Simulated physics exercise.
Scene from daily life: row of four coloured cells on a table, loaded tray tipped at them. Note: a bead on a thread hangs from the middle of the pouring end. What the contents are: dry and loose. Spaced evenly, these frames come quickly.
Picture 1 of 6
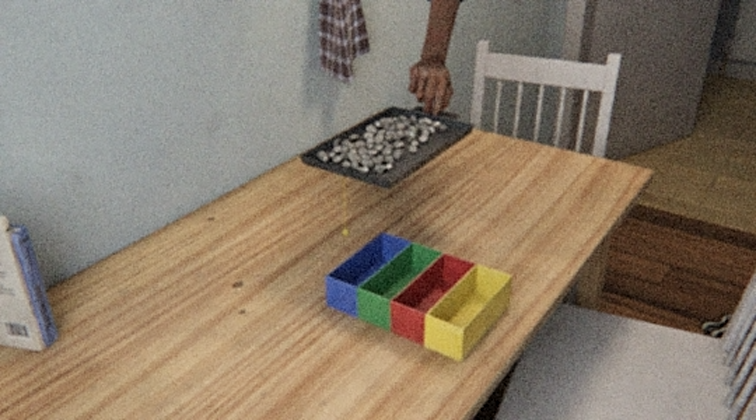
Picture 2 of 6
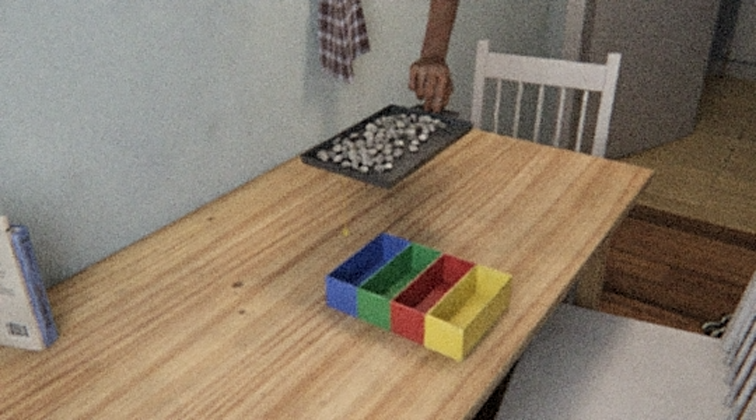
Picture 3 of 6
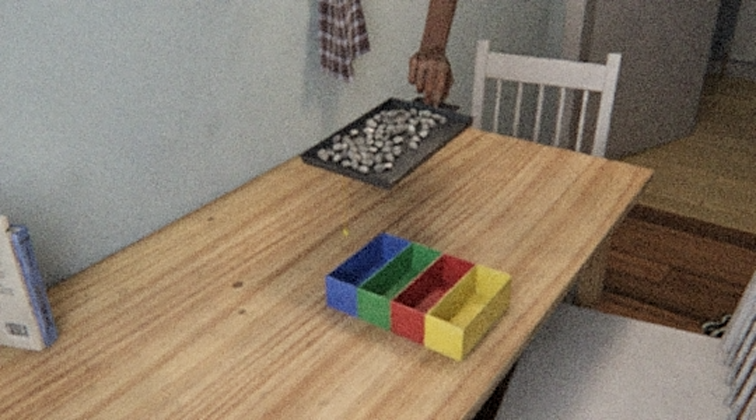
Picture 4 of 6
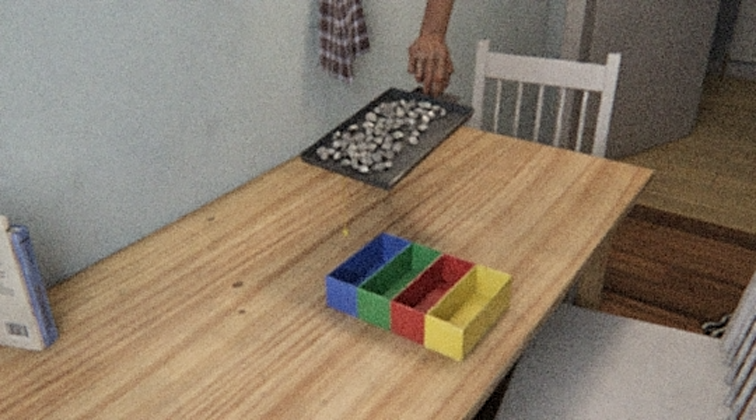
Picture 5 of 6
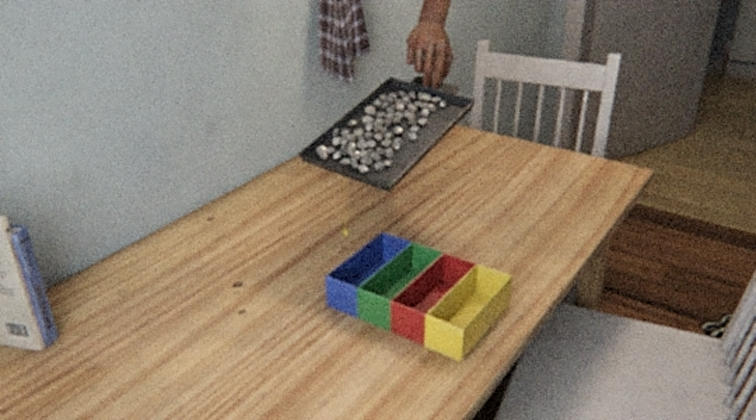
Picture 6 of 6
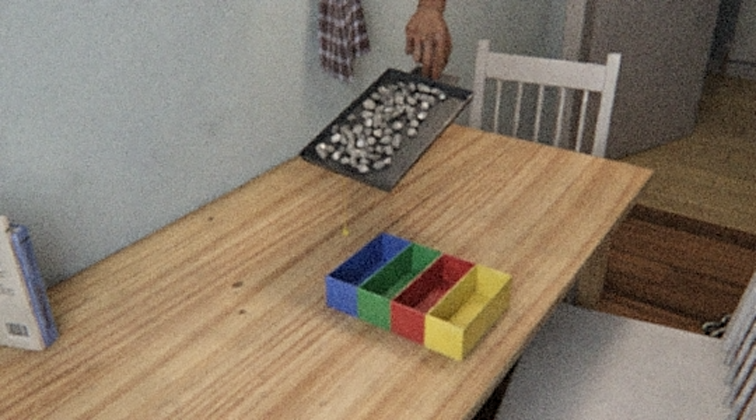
A hand gradually raised the far end of a dark tray of small grey stones, tilting it toward a row of blue, green, red and yellow boxes on a wooden table.
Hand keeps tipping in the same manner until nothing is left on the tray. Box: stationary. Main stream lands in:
Blue.
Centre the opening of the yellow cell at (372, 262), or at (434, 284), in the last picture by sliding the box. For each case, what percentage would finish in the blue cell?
0 %, 20 %.
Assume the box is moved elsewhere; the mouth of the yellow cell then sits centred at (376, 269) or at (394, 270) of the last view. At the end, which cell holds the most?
First try: The yellow cell. Second try: The cell in red.
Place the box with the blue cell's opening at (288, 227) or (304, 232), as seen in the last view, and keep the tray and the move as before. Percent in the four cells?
You'd get about 80 per cent first and about 100 per cent second.
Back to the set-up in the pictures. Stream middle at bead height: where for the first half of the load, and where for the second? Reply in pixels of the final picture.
About (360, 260), and after that about (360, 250).
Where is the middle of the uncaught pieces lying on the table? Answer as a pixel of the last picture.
Those pieces end up centred close to (320, 285).
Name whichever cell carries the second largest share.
That's green.
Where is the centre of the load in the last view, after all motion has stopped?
About pixel (357, 292).
Just after the last frame, tray tipped steeply; almost all on the tray; about a tenth falling or outside the box.
A moment on, tray tipped right over; roughly a quarter on the tray; roughly a quarter in the blue cell; roughly a quarter in the green cell; roughly a third falling or outside the box.
Further on, tray tipped past a quarter turn; roughly half in the blue cell; roughly a quarter in the green cell; roughly a quarter falling or outside the box.
When it is over, tray tipped past a quarter turn; roughly half in the blue cell; roughly a quarter in the green cell; not one in the yellow cell; not one in the red cell; roughly a quarter outside the box.
